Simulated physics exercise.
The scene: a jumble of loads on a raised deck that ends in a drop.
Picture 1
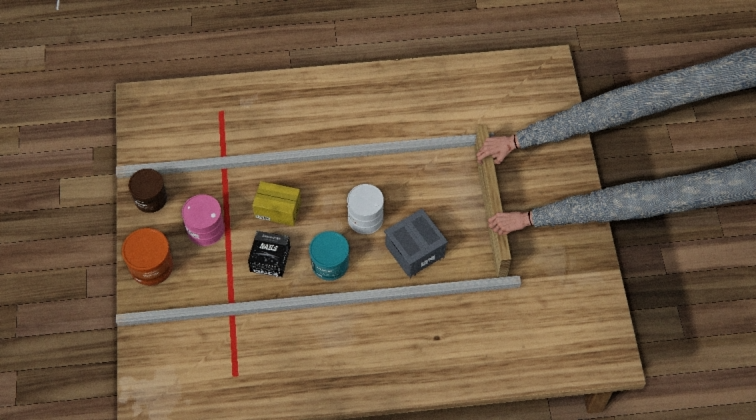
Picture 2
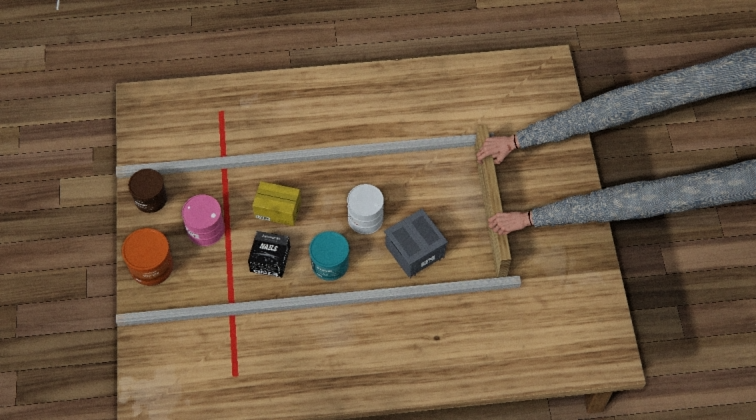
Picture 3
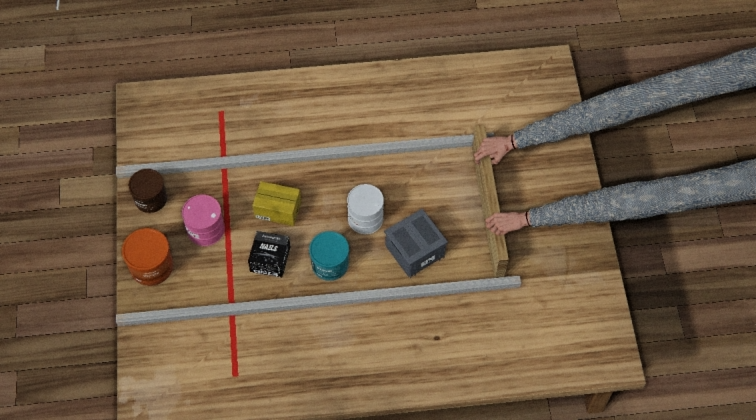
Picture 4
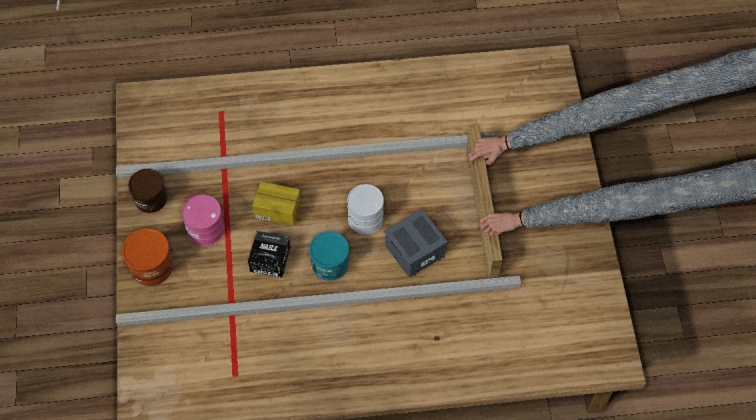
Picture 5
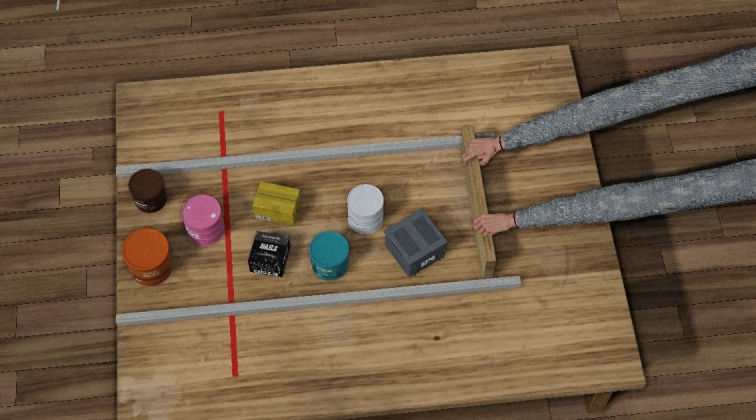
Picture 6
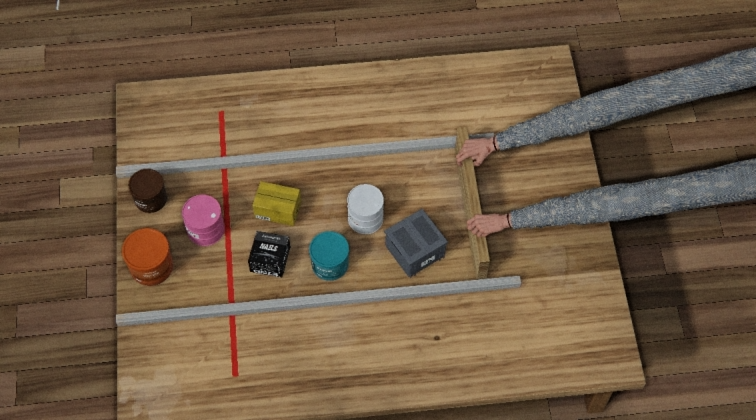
On a wooden table, two hands slowly sliding a plank slightly left between pale rails, while the containers and boxes stay still.
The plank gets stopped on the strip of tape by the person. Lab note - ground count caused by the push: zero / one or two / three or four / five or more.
Ground count: Zero.
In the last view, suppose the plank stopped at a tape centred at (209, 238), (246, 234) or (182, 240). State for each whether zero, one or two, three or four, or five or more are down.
Going through the places as listed, I'd say one to two, then none, then one to two.
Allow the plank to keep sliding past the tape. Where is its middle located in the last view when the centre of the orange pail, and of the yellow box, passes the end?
The middle is at (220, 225) when it's the orange pail, and at (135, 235) when it's the yellow box.
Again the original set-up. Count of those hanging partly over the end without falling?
Answer: 1.
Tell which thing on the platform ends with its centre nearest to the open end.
That would be the orange pail.
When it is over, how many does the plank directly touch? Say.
It ends up touching 3.
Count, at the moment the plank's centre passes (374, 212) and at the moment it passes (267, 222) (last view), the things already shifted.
The number moved is 3 and then 5.
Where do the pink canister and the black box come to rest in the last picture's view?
Roughly (171, 220) for the first and roughly (165, 258) for the second.
Soon after, none off yet; orange pail at rest near (148, 258); brown pail at rest near (148, 191); pink canister at rest near (204, 220).
In the end, the number that fall off is zero.
